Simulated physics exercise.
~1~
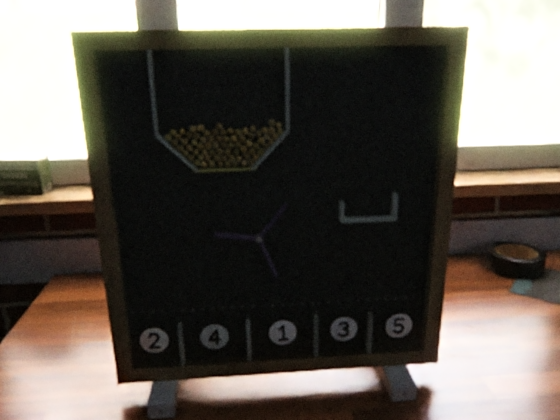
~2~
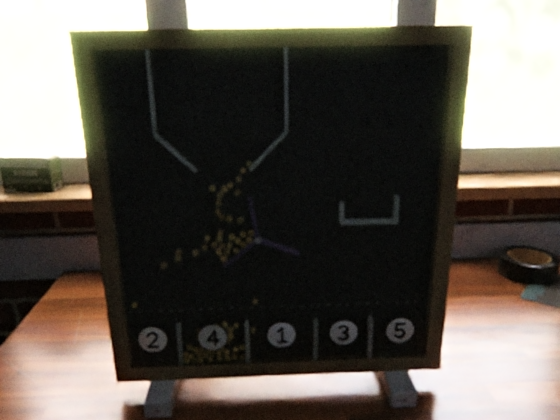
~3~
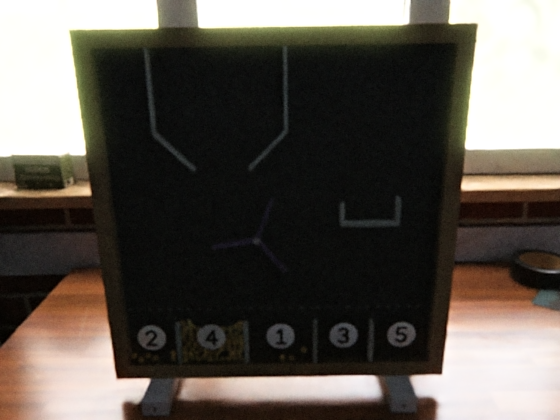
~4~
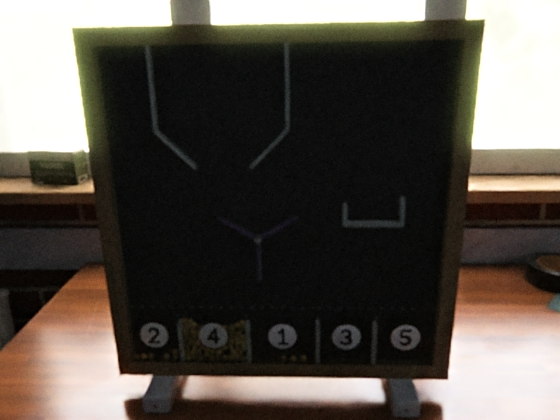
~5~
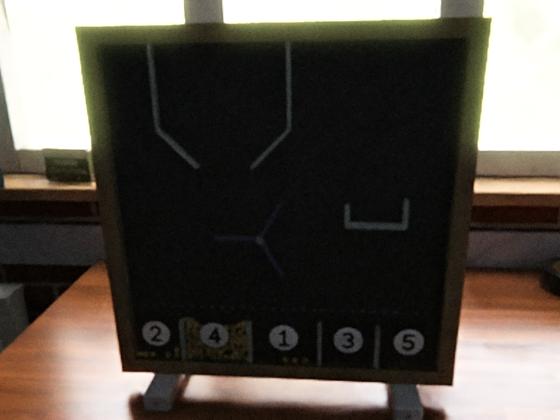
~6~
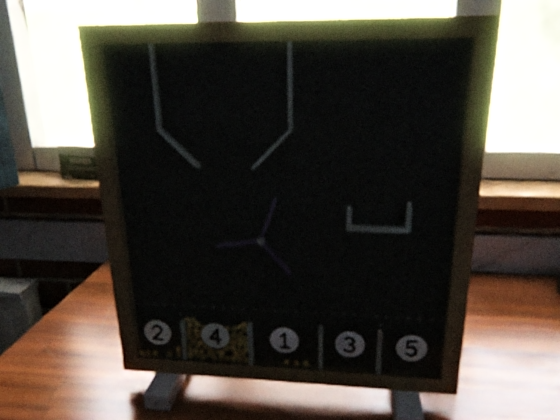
Small yellow beads fill the bottom of a pale-outlined hopper at the upper left of a dark upright board, seen from the front on a wooden table before bright windows. Below the hopper is a faint three-armed spinner, with an empty bracket-shaped tray to its right and five numbered bins along the bottom. The hopper's bottom opens and the beads pour onto the spinner, which turns as they scatter down, mostly leftward. Most land in the second bin from the left, with a few in the bins on either side. The beads settle while the spinner keeps changing position, and the two rightmost bins stay empty.
